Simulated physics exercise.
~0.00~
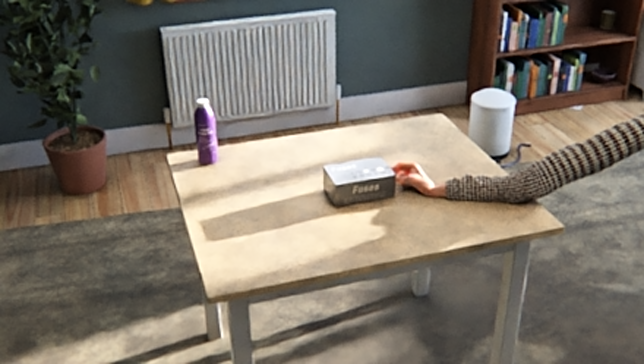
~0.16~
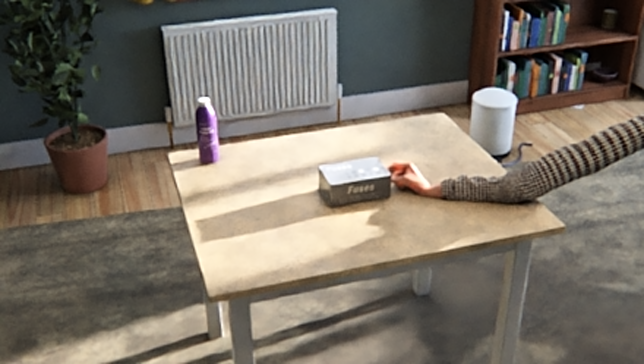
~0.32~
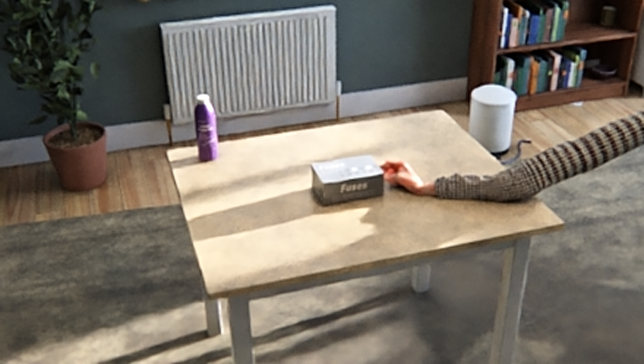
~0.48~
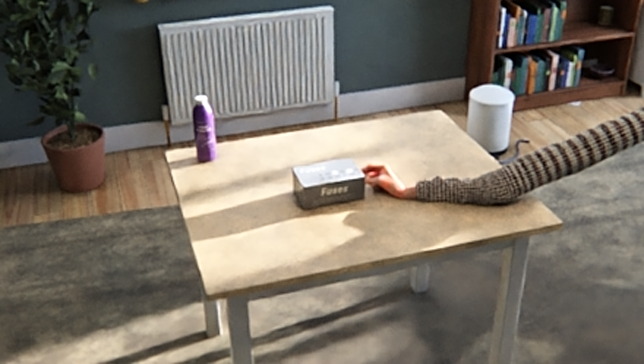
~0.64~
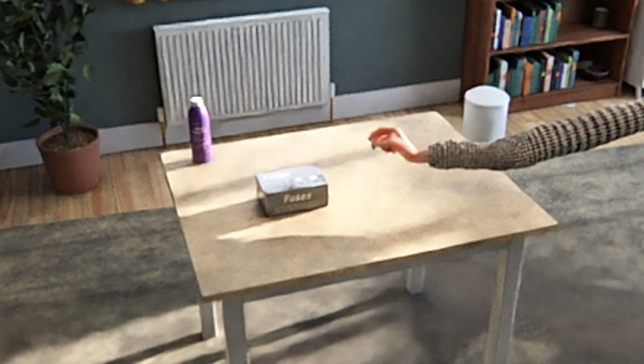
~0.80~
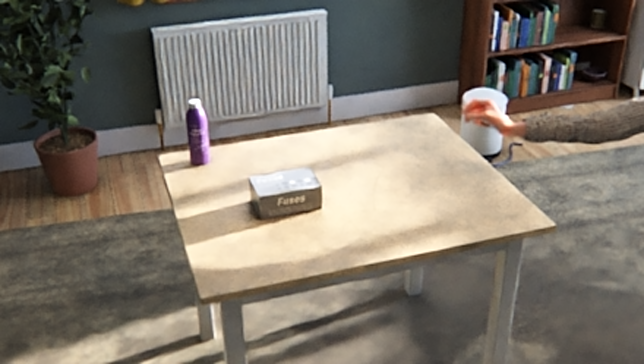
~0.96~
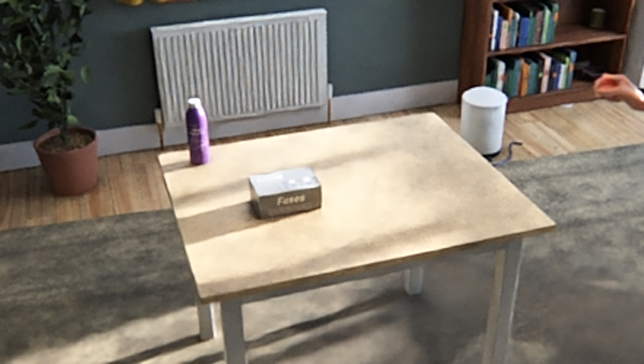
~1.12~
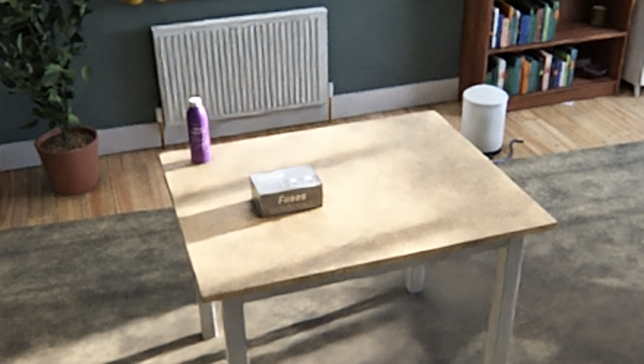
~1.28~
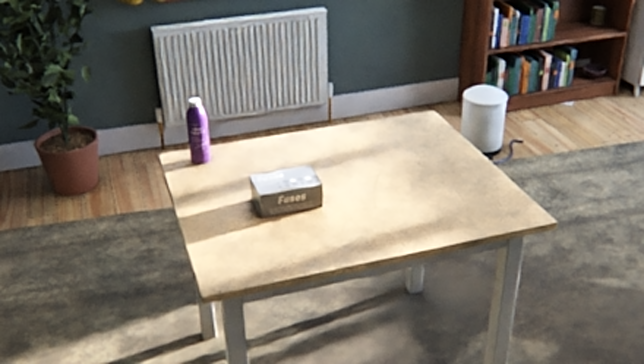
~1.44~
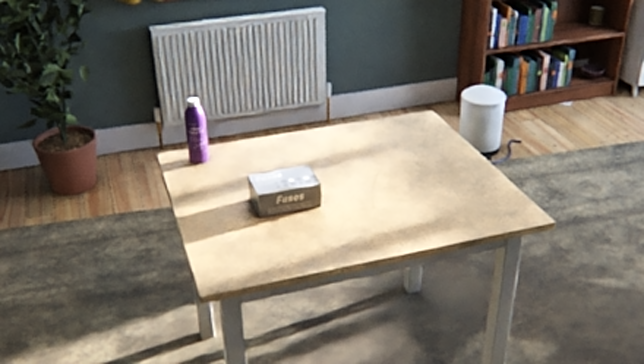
At first, a hand in a knitted brown sleeve reaches in from the right and rests against a small grey box labelled as fuses on a pale wooden table, with a purple bottle standing near the back left corner. The hand pushes the box steadily to the left across the sunlit tabletop. It then lets go and draws back, while the box shifts slightly farther left and comes to rest. The arm withdraws to the right and leaves the view. At the end, the box sits still on the table, left of where it began, and the bottle stands in its original place.
